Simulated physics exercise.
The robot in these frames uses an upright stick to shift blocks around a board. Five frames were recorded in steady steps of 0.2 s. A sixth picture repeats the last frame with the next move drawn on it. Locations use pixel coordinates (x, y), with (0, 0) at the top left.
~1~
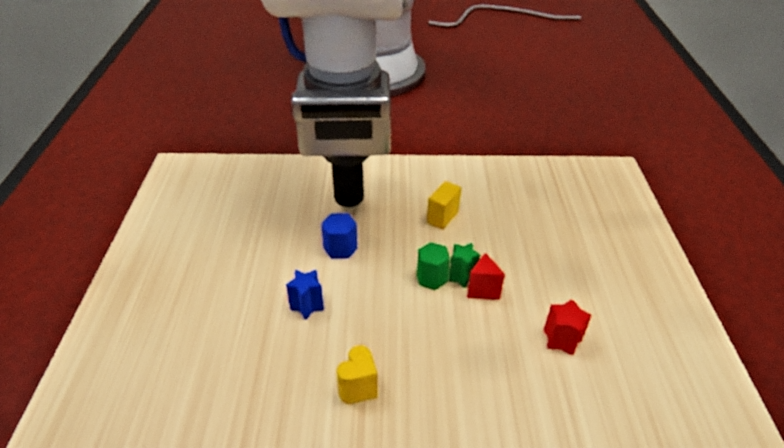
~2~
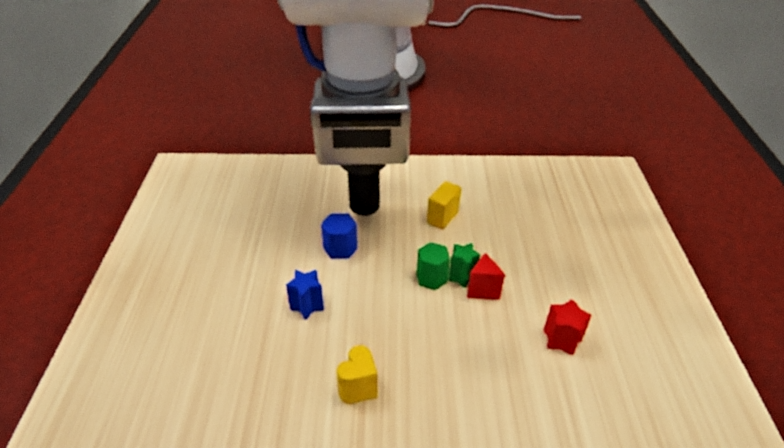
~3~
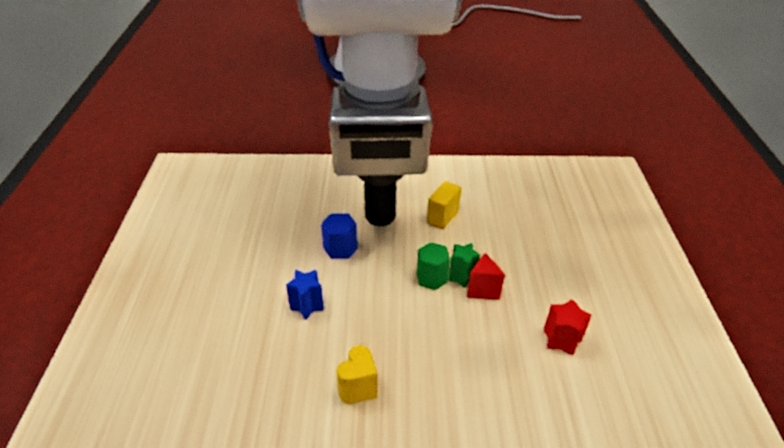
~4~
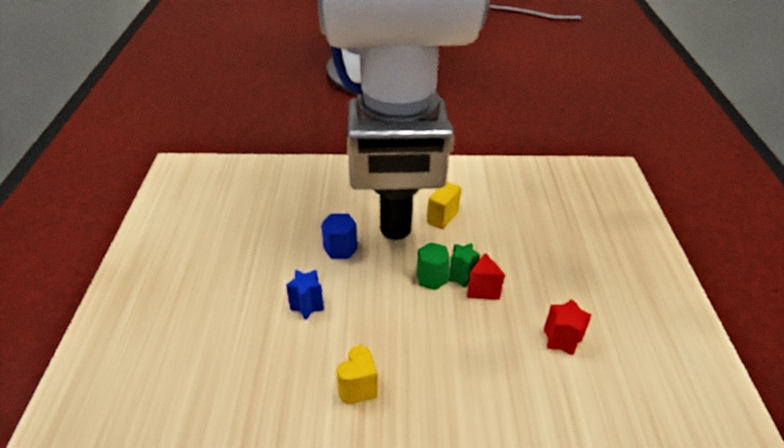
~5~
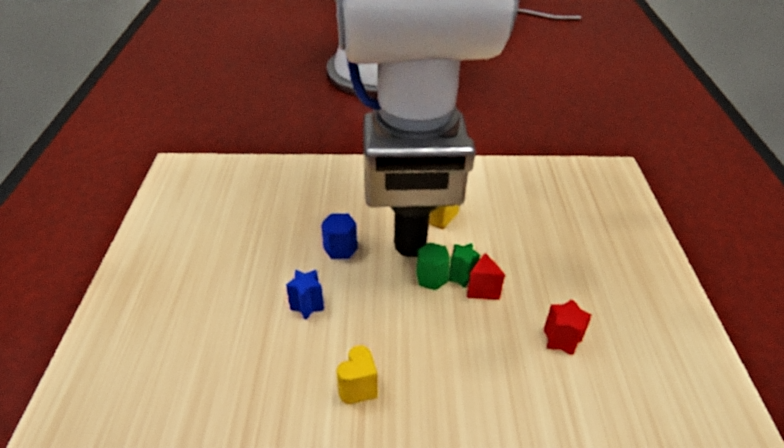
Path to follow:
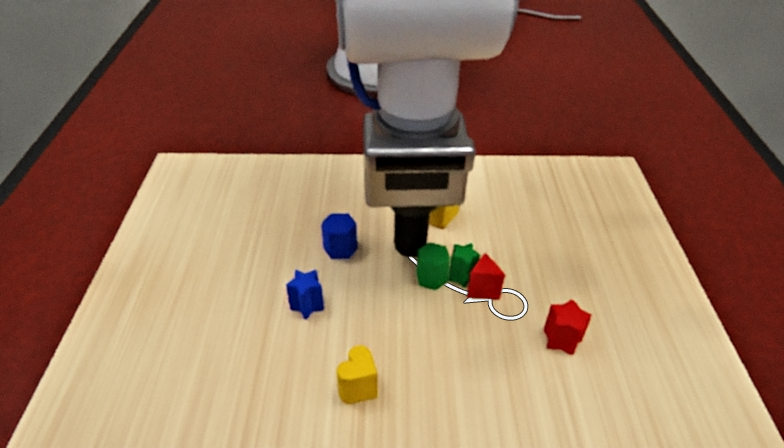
A robot arm holding an upright black stick slid steadily right and toward the viewer across a wooden board, passing between blue and yellow blocks and closing in beside the green hexagon, while every block stayed still.
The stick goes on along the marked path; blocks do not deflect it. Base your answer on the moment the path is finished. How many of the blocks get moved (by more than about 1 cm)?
Displaced: Three or more.
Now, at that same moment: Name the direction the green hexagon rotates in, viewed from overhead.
The block spins clockwise.
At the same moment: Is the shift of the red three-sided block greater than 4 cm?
I expect so.
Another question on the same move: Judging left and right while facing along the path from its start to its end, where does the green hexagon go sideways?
Heads right.
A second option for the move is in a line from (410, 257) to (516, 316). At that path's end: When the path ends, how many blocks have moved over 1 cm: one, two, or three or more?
By the end of the path, three or more blocks have moved more than about a centimetre.
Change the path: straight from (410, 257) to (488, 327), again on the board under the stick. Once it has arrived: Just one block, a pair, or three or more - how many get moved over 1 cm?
I foresee three or more blocks being moved.
Path on the board, from (410, 257) by way of (436, 278) and (469, 294) to (508, 304).
The first path, step by step. One third of the way, stick at (437, 268); green hexagon at (457, 274), turned 10° clockwise; green star block at (471, 255), turned 60° anticlockwise; red three-sided block at (494, 266), turned 15° clockwise.
Two thirds of the way, stick at (471, 284); green hexagon at (481, 295), turned 45° clockwise; green star block at (499, 259), turned 110° anticlockwise; red three-sided block at (523, 271).
At the end, stick at (510, 294); green hexagon at (484, 299), turned 55° clockwise; green star block at (514, 257), turned 165° anticlockwise; red three-sided block at (545, 270), turned 15° anticlockwise; red star block in place.
